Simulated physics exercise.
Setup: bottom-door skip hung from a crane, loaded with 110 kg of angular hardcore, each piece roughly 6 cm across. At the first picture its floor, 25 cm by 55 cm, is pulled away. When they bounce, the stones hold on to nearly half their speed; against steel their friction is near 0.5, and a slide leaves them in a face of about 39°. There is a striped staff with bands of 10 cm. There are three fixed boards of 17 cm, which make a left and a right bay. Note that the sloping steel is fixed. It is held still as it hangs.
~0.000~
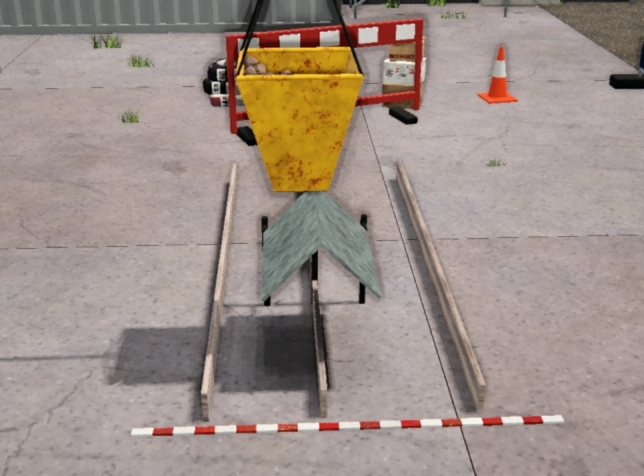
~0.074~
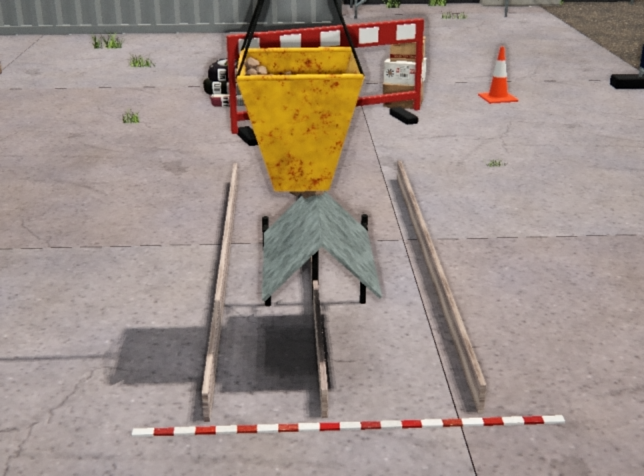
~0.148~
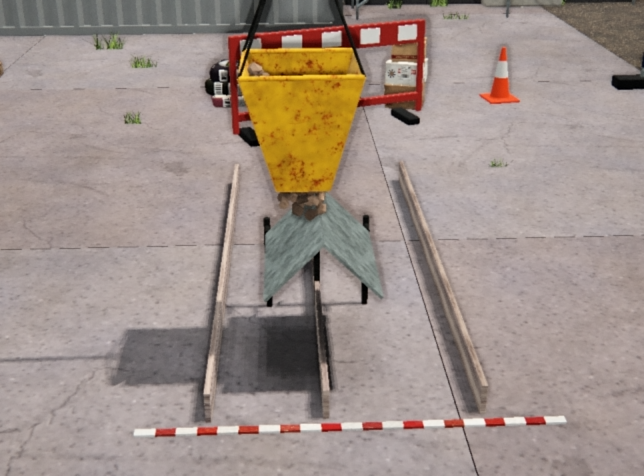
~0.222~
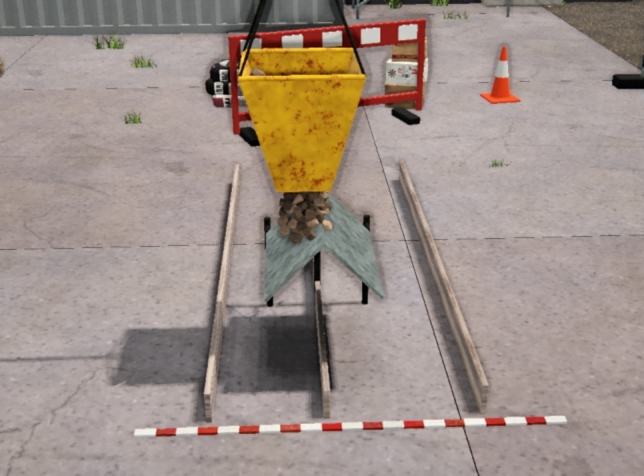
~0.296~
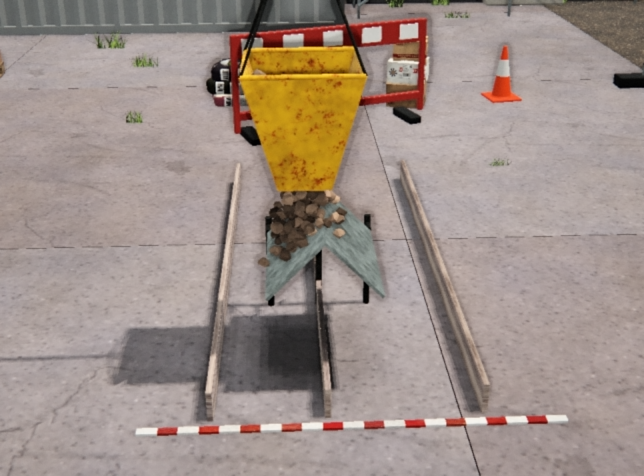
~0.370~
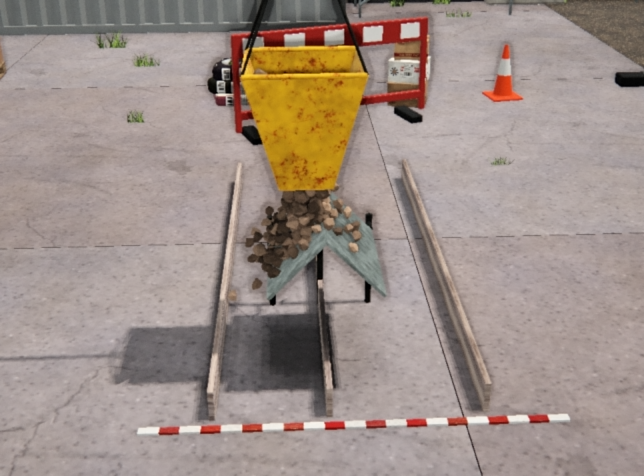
Brown stones dropped from the bottom of a hanging yellow skip onto a greenish, peaked deflector between wooden boards, then spread down over it, more thickly on the left, while the skip hung still.
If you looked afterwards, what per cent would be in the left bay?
I would expect about 50 per cent there.
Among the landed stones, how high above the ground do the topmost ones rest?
20 cm.
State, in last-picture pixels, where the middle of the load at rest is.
(230, 348).
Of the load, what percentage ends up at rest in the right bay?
Near 10 per cent of the whole load.
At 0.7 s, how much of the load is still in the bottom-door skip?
It holds some 25 per cent.
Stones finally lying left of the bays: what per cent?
I'd put it at roughly 40 in a hundred.
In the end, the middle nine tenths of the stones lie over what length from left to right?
180 cm.
After 0.7 s, 23 % in the bottom-door skip, 40 % on the steel, 6 % falling or lying left of the bays, 28 % falling or lying in the left bay, 3 % falling or lying in the right bay; the stones farthest right are at (423, 322).
After 1.1 s, 0 % in the bottom-door skip, 14 % on the steel, 25 % falling or lying left of the bays, 53 % falling or lying in the left bay, 8 % falling or lying in the right bay; the stones farthest right are at (457, 348).
After 1.7 s, 0 % in the bottom-door skip, 40 % falling or lying left of the bays, 50 % falling or lying in the left bay, 10 % falling or lying in the right bay; the stones farthest right are at (460, 351).
After 2.6 s, 0 % in the bottom-door skip, 40 % falling or lying left of the bays, 50 % falling or lying in the left bay, 10 % falling or lying in the right bay; the stones farthest right are at (460, 345).
After 4.5 s, 0 % in the bottom-door skip, 40 % left of the bays, 50 % in the left bay, 10 % in the right bay; the stones farthest right are at (460, 345).
